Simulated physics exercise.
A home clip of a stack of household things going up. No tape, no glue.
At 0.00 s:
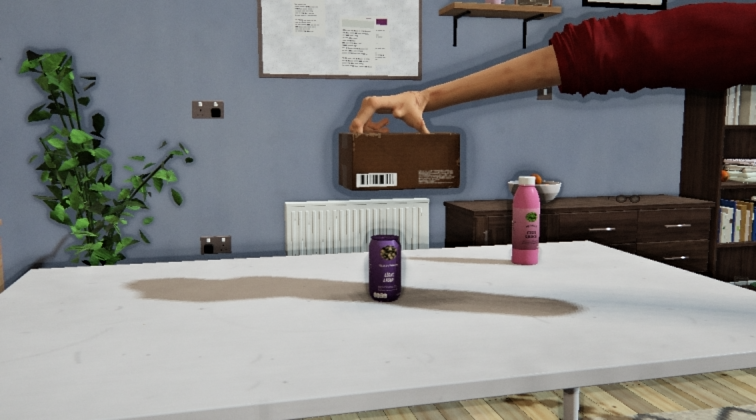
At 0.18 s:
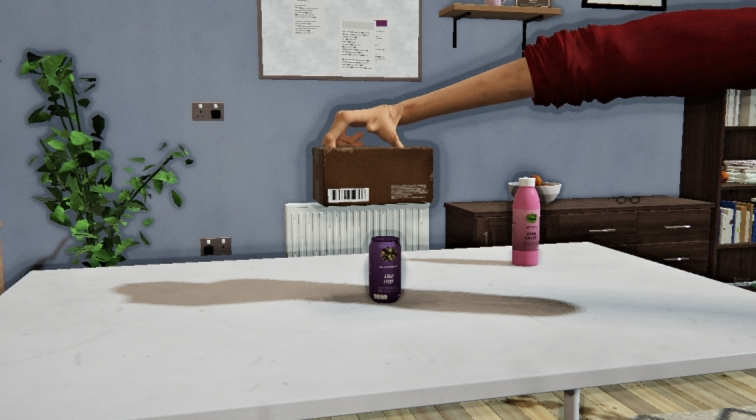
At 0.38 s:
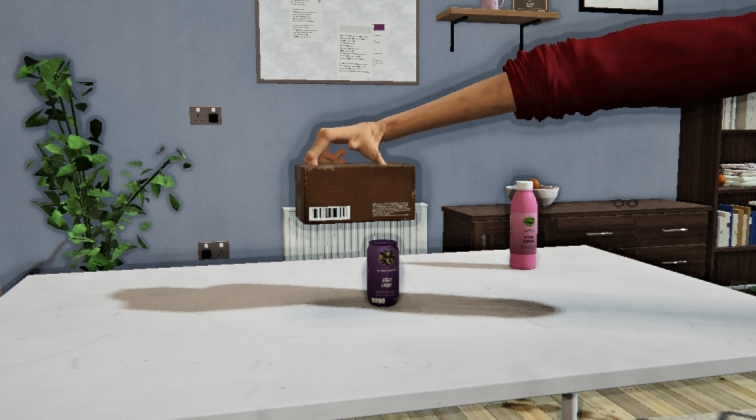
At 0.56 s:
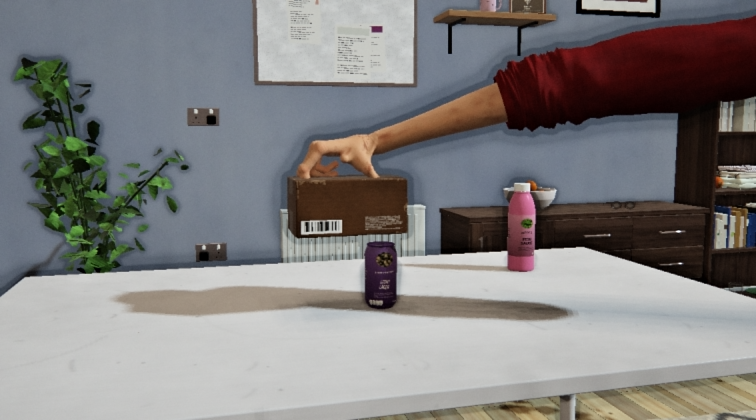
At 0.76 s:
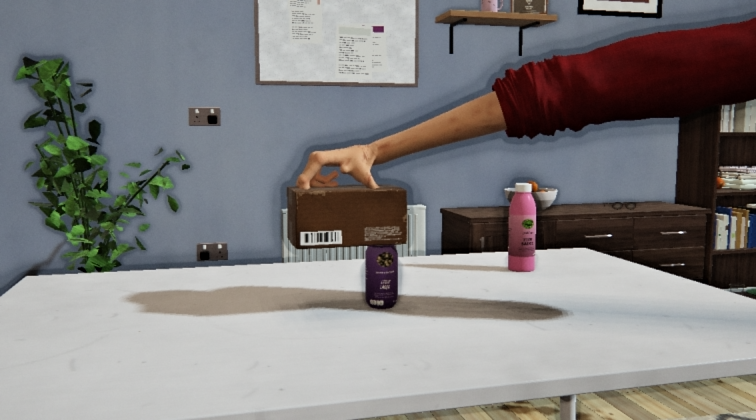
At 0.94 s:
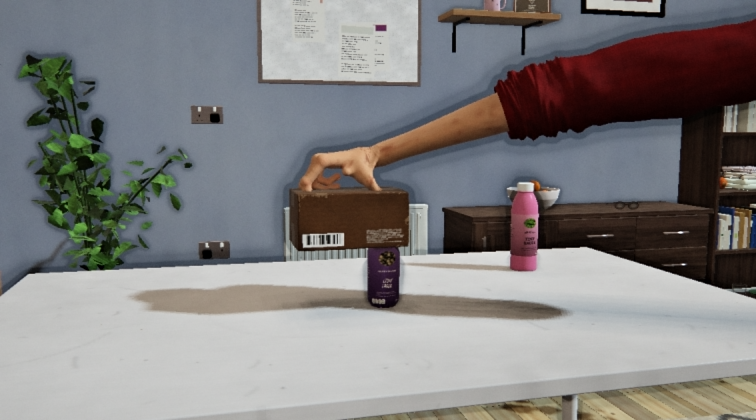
In a blue-walled room with a leafy plant at left and dark wooden drawers behind, a white table is seen from its front edge, slightly above its top. A purple can stands near the middle and a pink bottle farther back at right. A red-sleeved arm reaching from the right carries a brown box left and down until it meets the can's top, while the view shifts slightly.
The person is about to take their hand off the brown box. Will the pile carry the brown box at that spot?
It loses its balance.
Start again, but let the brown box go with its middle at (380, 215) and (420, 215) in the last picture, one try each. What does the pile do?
First try: It stays up; second try: It loses its balance.
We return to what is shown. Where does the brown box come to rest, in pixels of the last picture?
Near (293, 258).
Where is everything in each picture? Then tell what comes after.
On its way; brown box (398, 160); pink bottle (526, 220), in the first picture.
On its way; brown box (371, 174); pink bottle (526, 221), in the second picture.
On its way; brown box (354, 192); pink bottle (524, 225), in the third picture.
On its way; brown box (346, 204); pink bottle (521, 227), in the fourth picture.
On its way; brown box (346, 215); pink bottle (522, 227), in the fifth picture.
In place under the hand; brown box (348, 217); pink bottle (524, 226), in the sixth picture.
After 1.14 s, brown box tipped 29° from how it was near (337, 231).
After 1.24 s, brown box now fallen.
After 1.34 s, things are still on the move.
After 1.54 s, as before.
At rest (2.2 s), fallen, brown box; the other 2 in place. Seen from the same camera at the end, brown box near (293, 258). The pile comes apart.
